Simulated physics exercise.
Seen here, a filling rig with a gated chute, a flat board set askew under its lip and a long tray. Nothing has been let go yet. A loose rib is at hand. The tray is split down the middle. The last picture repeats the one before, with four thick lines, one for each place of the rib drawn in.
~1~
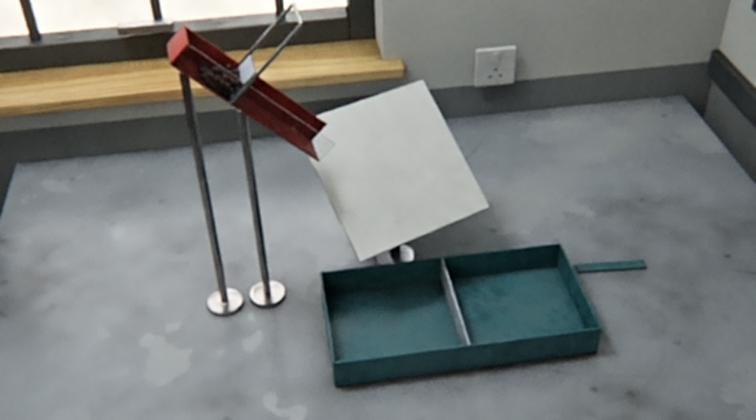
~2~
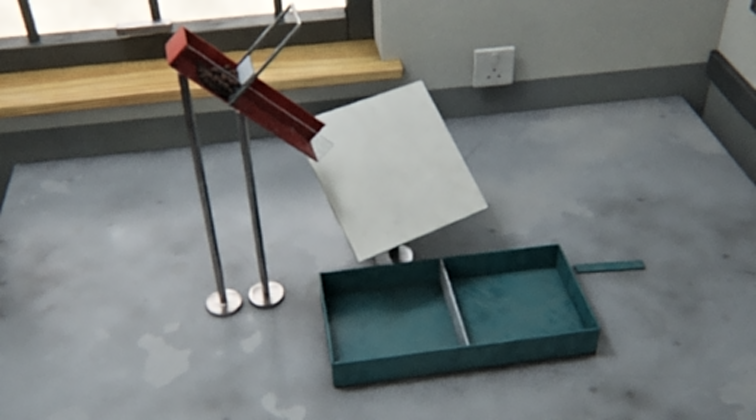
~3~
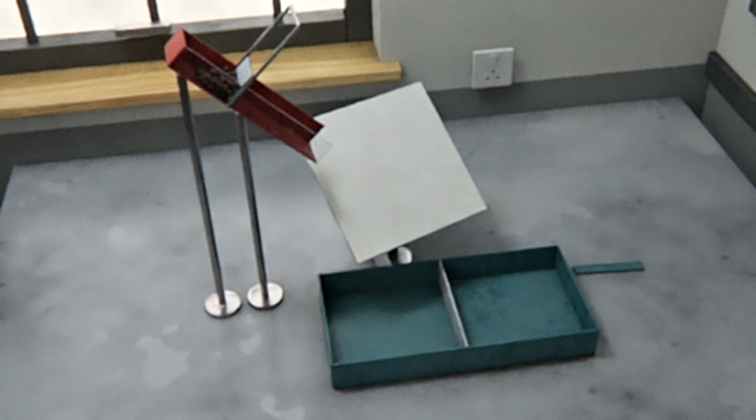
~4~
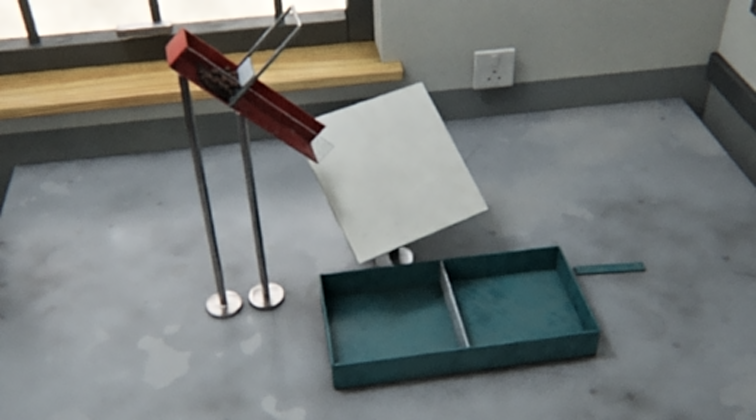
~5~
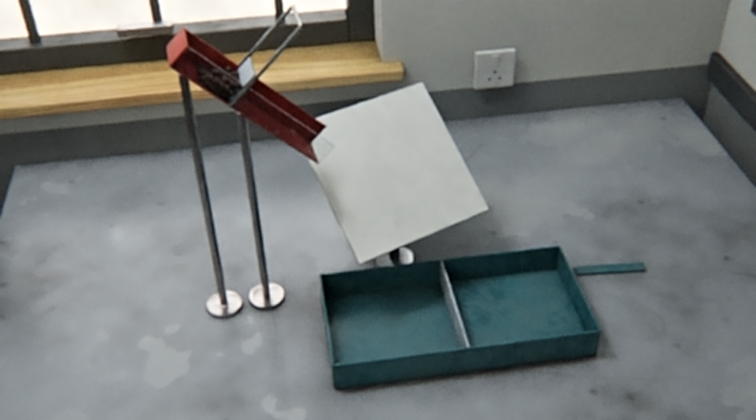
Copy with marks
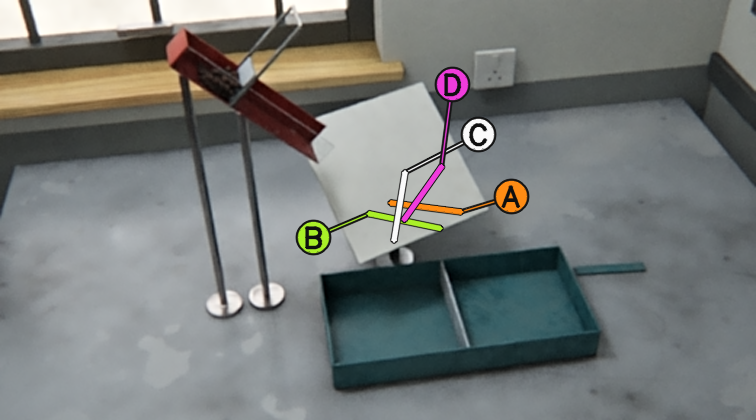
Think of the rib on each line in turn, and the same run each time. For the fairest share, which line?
A beats the others.
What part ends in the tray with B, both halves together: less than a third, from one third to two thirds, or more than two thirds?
It is more than two thirds.
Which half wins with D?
More lands on the left.
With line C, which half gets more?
Left.
On the marked copy, line A from (391, 202) to (460, 211); line B from (369, 213) to (440, 228); line C from (405, 172) to (394, 240); line D from (441, 166) to (404, 219).
With A, of what is caught, close to half in the left half, close to half in the right.
With B, of what is caught, a small share in the left half, the bulk in the right.
With C, of what is caught, the bulk in the left half, a small share in the right.
With D, of what is caught, the bulk in the left half, close to a quarter in the right.
